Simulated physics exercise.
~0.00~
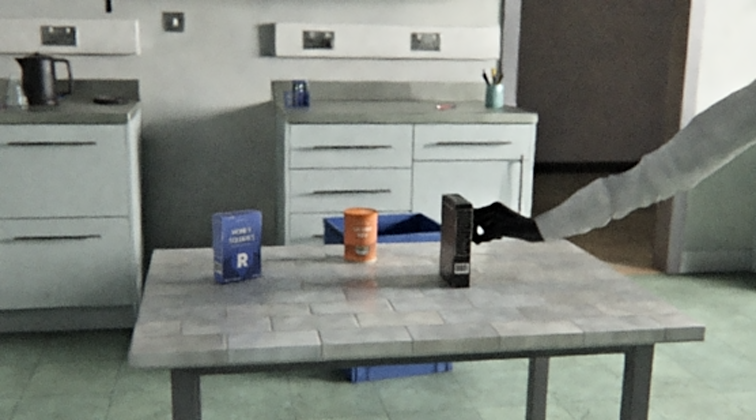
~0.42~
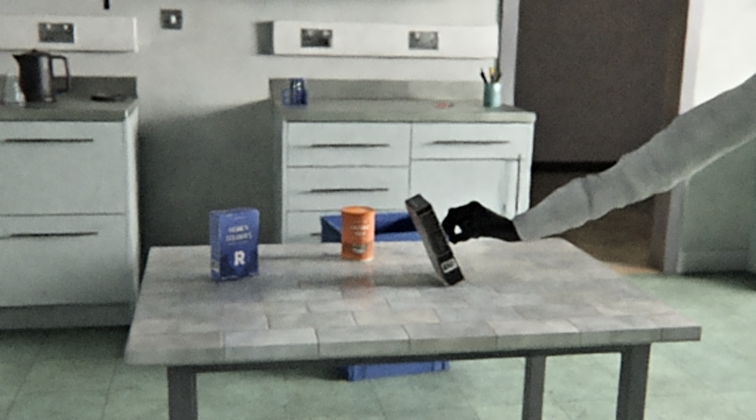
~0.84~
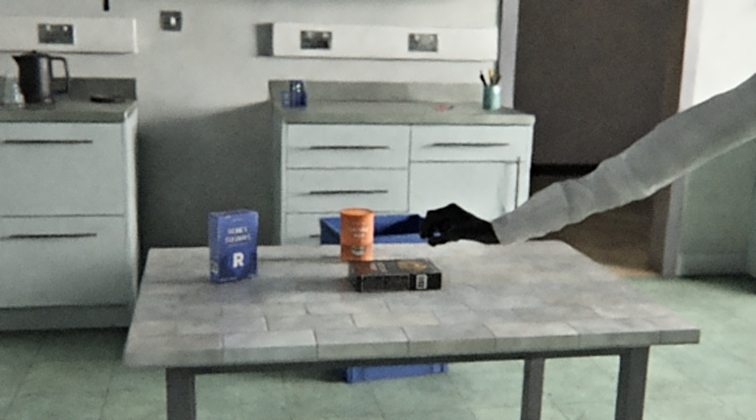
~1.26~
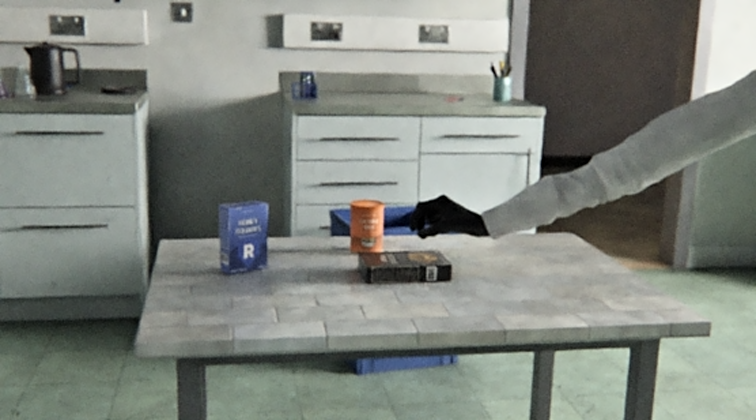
A black-gloved hand pushes a black packet leftward until it topples onto the grey table.
